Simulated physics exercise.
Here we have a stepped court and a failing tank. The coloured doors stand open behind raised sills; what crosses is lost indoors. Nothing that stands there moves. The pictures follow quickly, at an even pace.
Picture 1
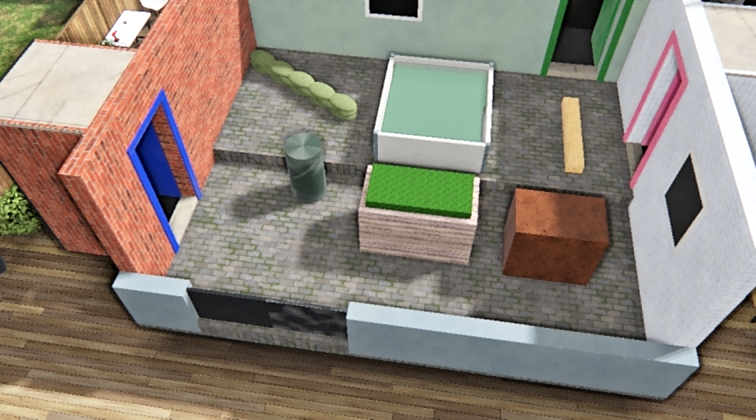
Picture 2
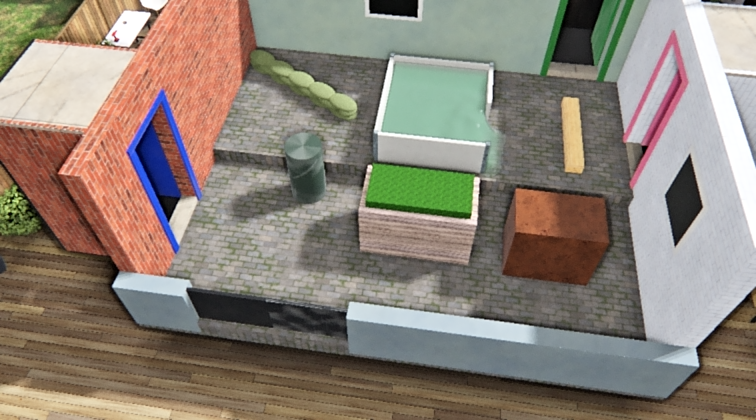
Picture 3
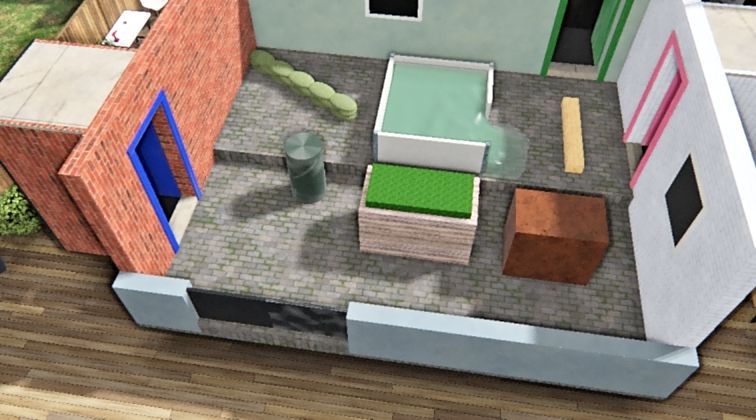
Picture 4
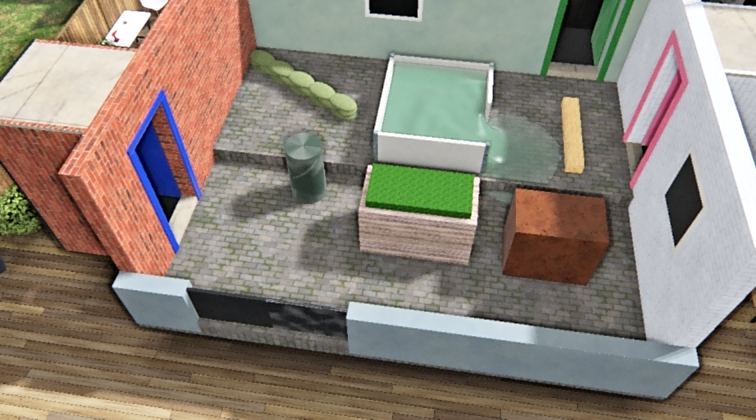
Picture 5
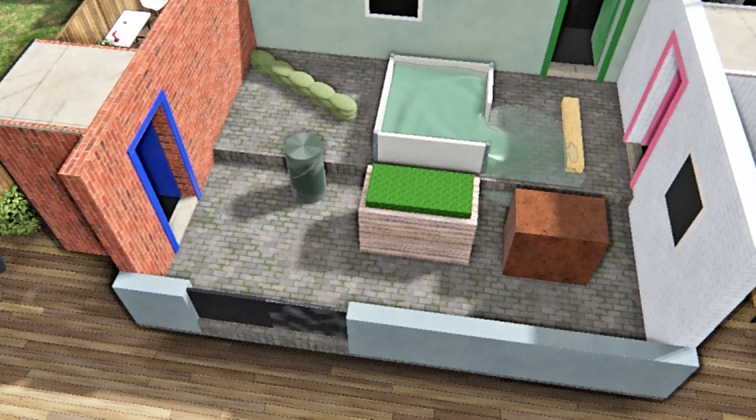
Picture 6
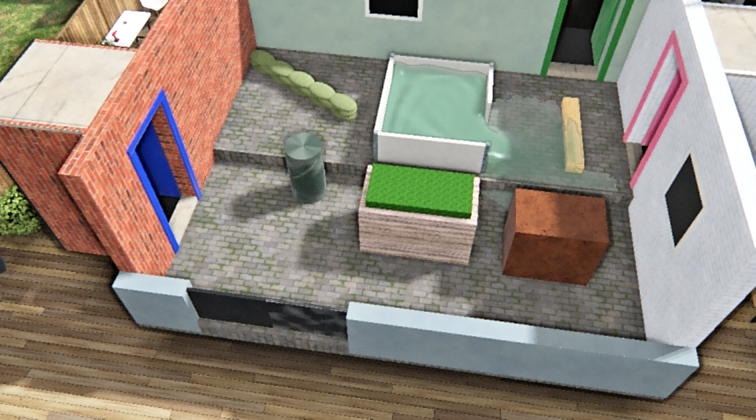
Pale green water pouring from the right side of a white-walled tank, spreading across grey paving and around a wooden beam.
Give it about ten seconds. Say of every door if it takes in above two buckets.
The blue door admits no more than that; the green door admits no more than that; the pink door lets in a lot.
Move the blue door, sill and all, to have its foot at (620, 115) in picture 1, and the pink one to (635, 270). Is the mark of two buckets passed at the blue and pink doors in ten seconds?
One by one: The blue door stays under, the pink door goes over.
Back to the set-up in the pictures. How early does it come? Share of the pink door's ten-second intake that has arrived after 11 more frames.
I make it 35 per cent.
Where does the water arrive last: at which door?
The blue one.
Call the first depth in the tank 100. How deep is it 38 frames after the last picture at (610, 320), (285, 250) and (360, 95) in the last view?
In that order: 25, 4 and 2 per cent.
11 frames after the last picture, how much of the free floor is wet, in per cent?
I make it 30 per cent.
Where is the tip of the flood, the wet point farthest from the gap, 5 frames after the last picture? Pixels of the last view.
Close to (633, 275).
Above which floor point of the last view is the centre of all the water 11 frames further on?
Around (496, 148).
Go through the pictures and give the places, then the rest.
The water tank at (436, 101) is whole and still, in the first picture.
The front is at (493, 173), out from the gap at (483, 142), in the second picture.
The front is at (523, 139), out from the gap at (483, 143), in the third picture.
The front is at (552, 145), out from the gap at (483, 143), in the fourth picture.
Water pours out at (483, 143) and has run to a hidden place, in the fifth picture.
The front is at a hidden place, out from the gap at (483, 142), in the sixth picture.
A moment on, water covers 20 % of the floor; the blue door not reached, the green door wet at the sill, nothing in, the pink door wet at the sill, nothing in.
Next, water covers 30 % of the floor; the blue door not reached, the green door wet at the sill, nothing in, the pink door under two buckets in.
Then, water covers 40 % of the floor; the blue door not reached, the green door under two buckets in, the pink door over two buckets in.
Later, water covers 65 % of the floor; the blue door not reached, the green door under two buckets in, the pink door over two buckets in.
In the end, water covers 85 % of the floor; the blue door wet at the sill, nothing in, the green door under two buckets in, the pink door over two buckets in.
